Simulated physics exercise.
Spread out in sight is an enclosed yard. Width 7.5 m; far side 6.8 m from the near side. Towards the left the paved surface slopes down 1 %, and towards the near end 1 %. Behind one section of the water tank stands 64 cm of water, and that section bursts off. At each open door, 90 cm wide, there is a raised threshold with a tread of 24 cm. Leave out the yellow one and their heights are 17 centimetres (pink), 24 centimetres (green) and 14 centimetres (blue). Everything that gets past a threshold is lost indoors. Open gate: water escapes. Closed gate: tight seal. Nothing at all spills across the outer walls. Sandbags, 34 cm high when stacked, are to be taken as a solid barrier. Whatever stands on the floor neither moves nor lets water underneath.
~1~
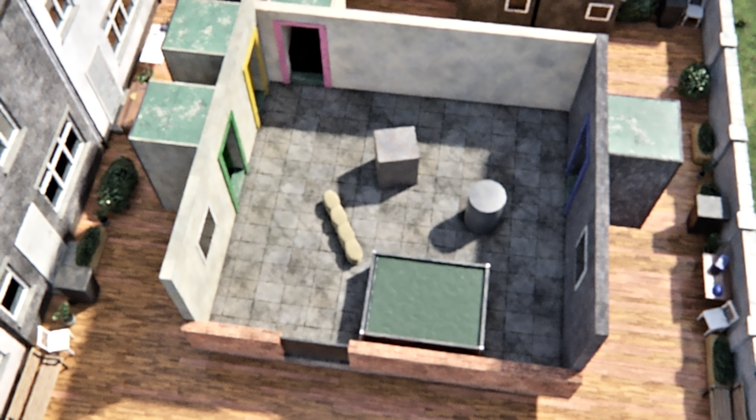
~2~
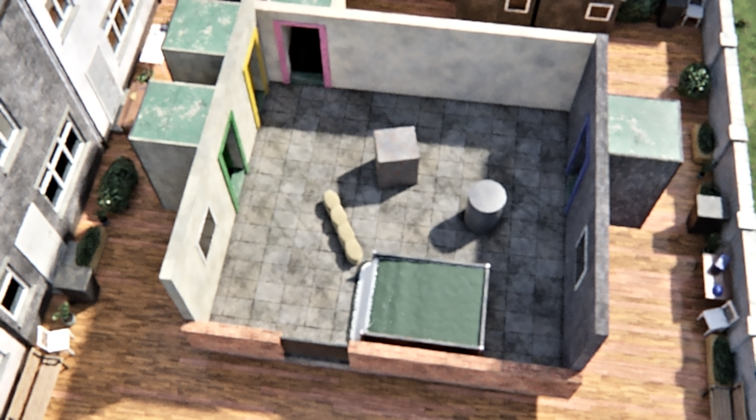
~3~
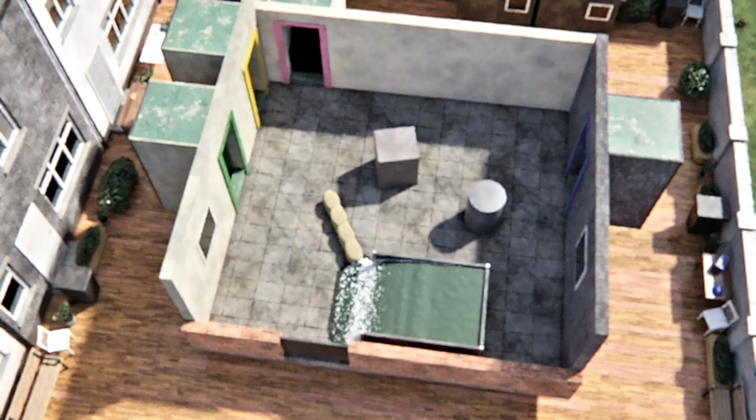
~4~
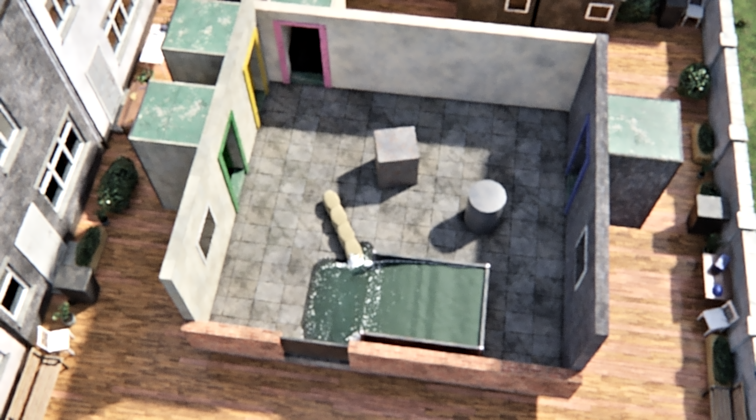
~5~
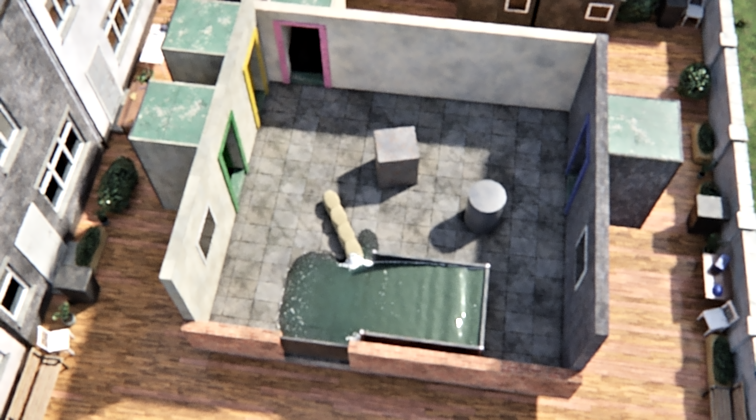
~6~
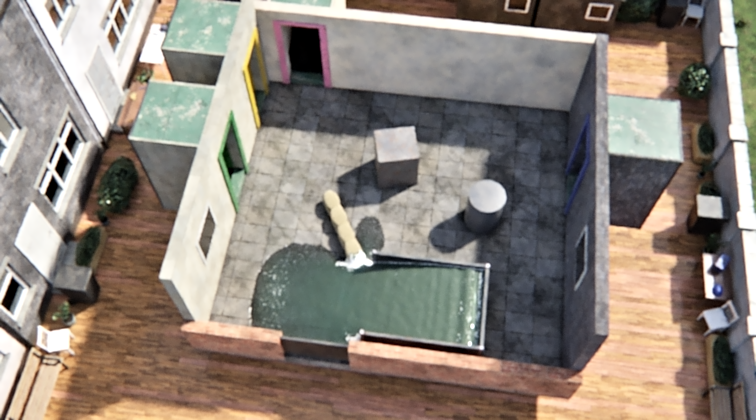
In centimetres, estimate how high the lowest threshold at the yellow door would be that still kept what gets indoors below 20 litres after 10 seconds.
It comes to roughly 14 cm.
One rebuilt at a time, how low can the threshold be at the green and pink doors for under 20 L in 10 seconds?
You'd want about 10.0 centimetres at green and about 16 centimetres at pink.
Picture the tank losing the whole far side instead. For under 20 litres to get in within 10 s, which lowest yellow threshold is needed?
About 13.0 centimetres.
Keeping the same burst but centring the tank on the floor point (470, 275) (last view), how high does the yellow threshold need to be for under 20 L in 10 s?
I'd put it at close to 13.0 cm.
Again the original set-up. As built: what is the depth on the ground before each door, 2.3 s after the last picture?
Lab note, cm: Pink 0; green 17; blue 0; yellow 3.
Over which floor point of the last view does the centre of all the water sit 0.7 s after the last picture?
The centre of all the water is around (367, 305).
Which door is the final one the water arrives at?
Last: Blue.
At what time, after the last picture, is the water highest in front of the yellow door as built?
I'd guess close to 6.0 seconds.
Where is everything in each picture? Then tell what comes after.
In the first picture, the water tank at (426, 300) is whole and still, 64 cm deep; the yellow door at (256, 84) is dry.
In the second picture, the gap is at (370, 300), the front 0.3 m out at (350, 340); the back of the water tank holds 64 cm.
In the third picture, the gap is at (370, 301), the front 0.7 m out at (332, 332); the back of the water tank holds 64 cm.
In the fourth picture, the front is at (305, 320), 1.3 m from the gap at (370, 302); 2.6 m2 of floor is wet, 64 cm left at the back.
In the fifth picture, water pours out at (370, 302) and has run 1.8 m, to (282, 323); about 9 cm deep outside, 62 cm at the back.
In the sixth picture, water pours out at (370, 302) and has run 2.5 m, to (254, 311); about 8 cm deep outside, 55 cm at the back; 4.0 m in a straight line remain to the yellow door at (256, 84).
Then, 0.7 s after the last picture water covers 20 % of the floor, deepest (46 cm) near (205, 335); it has not reached the yellow door.
Then, 2.3 s after the last picture water covers 30 % of the floor, deepest (40 cm) near (205, 335); 3 cm at the yellow door, 0 litres in over its 18 cm threshold.
Then, 9.3 s after the last picture water covers 90 % of the floor, deepest (12 cm) near (205, 335); 10 cm at the yellow door, 3 litres in over its 18 cm threshold.
At the yellow door as built, the water peaked near 21 cm, 6.1 s after the last picture.
With a threshold of 13 cm, 27 litres would have come in within the 10 s; with 15 cm, 13 litres. So under 20 litres takes about 14 cm.
